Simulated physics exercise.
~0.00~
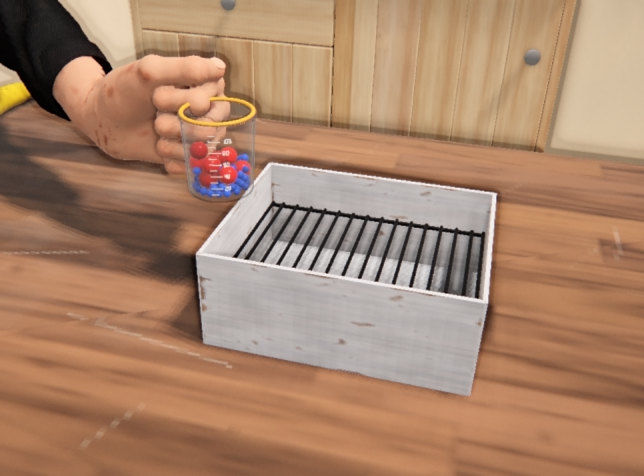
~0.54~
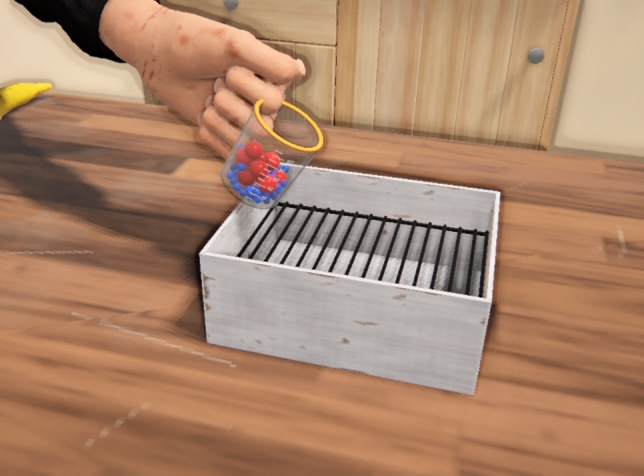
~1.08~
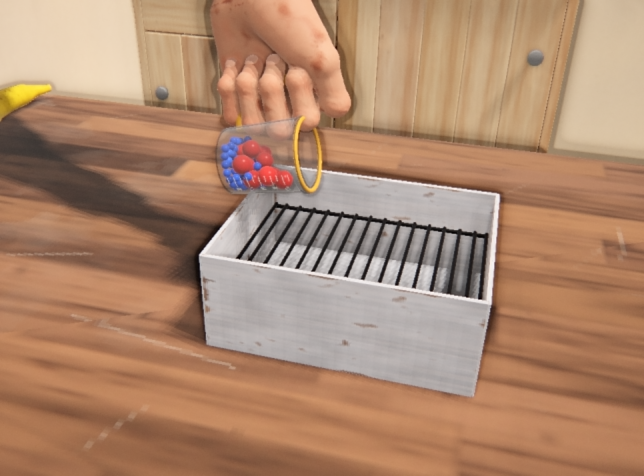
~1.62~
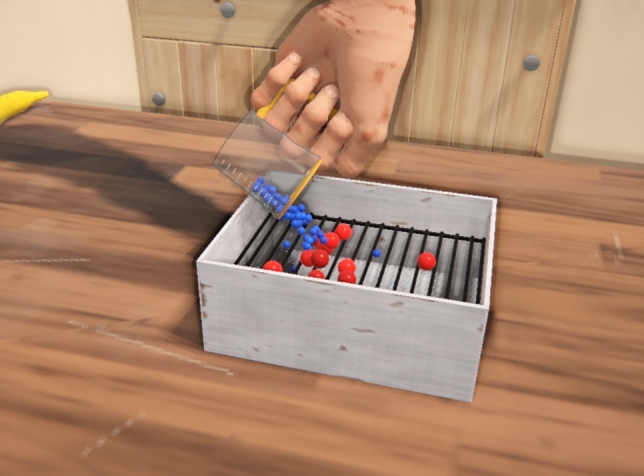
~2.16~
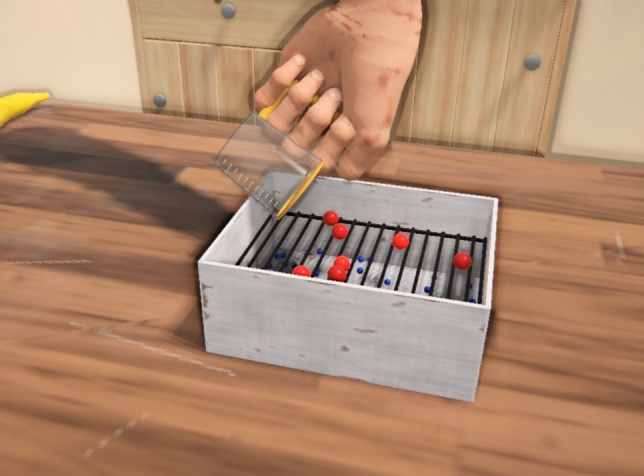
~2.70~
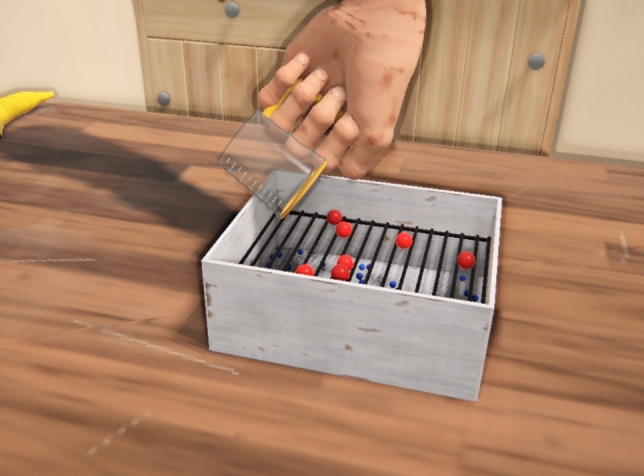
A whitewashed, box-shaped sorter with dark wires across it sits on a wooden tabletop, seen from slightly above by a gently swaying camera, with wooden cabinets behind and something yellow at the far left. A hand holds a clear, yellow-rimmed cup of larger red balls and small blue ones at the box's left. The hand moves right and tips the cup onto its side, then turns it further over, spilling the pieces onto the wires. The red balls scatter and stay on top, while the blue ones drop through and end up beneath, the emptied cup still held above.
